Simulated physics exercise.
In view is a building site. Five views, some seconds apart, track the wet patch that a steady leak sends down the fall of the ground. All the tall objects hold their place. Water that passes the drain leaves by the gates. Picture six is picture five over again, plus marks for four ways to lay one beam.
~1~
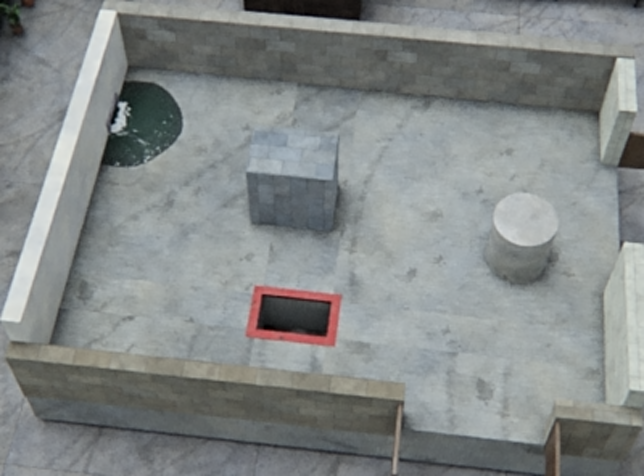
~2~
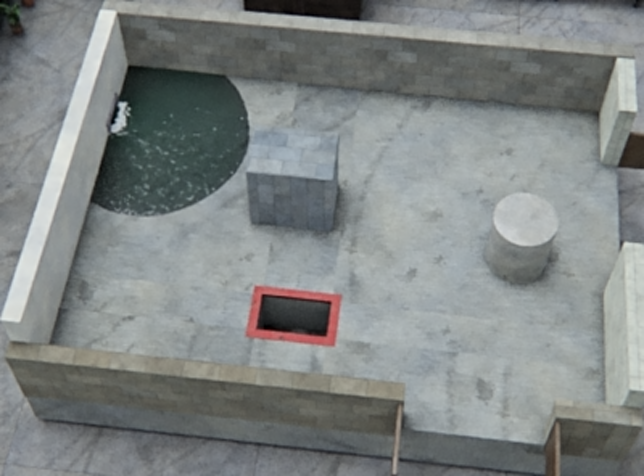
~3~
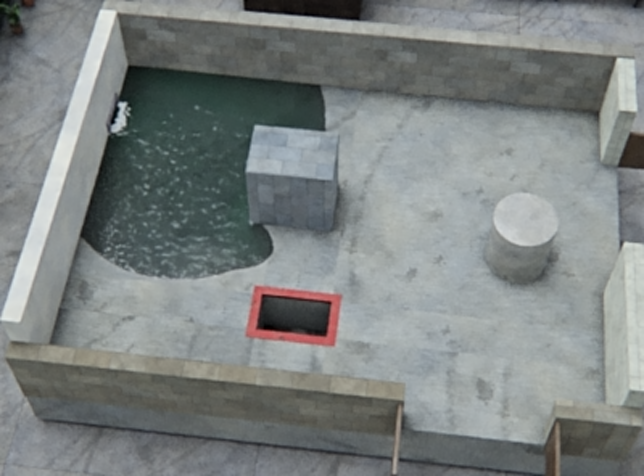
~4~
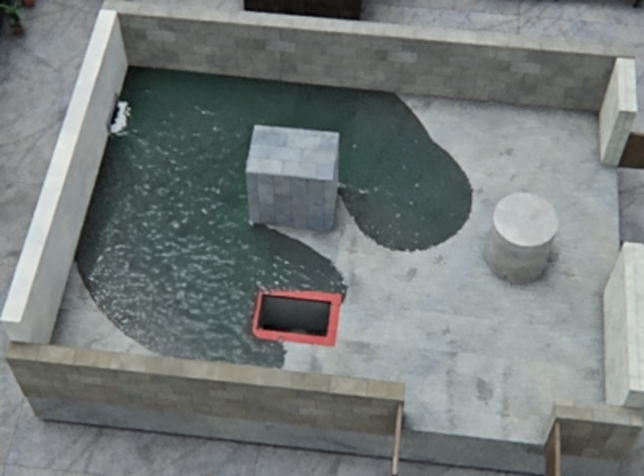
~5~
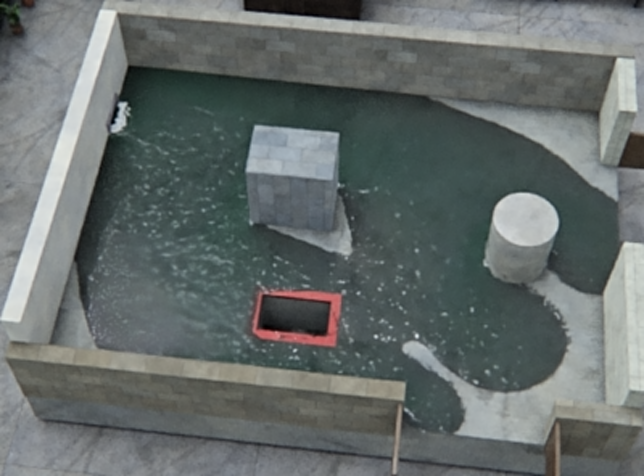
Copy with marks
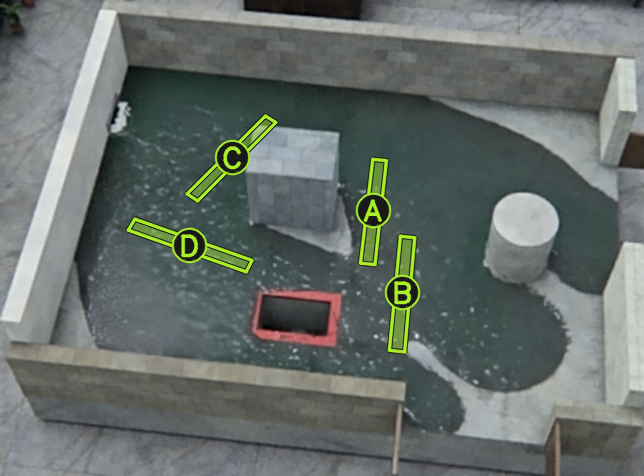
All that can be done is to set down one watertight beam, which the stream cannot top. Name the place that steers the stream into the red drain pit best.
Go for A.
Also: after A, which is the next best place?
B it is.
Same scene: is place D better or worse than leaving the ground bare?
Place D is worse.
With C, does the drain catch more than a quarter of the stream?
No.
On the marked copy, A from (367, 263) to (379, 159); B from (397, 351) to (407, 236); C from (192, 197) to (270, 119); D from (131, 224) to (249, 266).
With A, about 33 % of the stream goes into the red drain pit, about 67 % out by the gates.
With B, about 23 % of the stream goes into the red drain pit, about 77 % out by the gates.
With C, about 16 % of the stream goes into the red drain pit, about 84 % out by the gates.
With D, about 15 % of the stream goes into the red drain pit, about 85 % out by the gates.
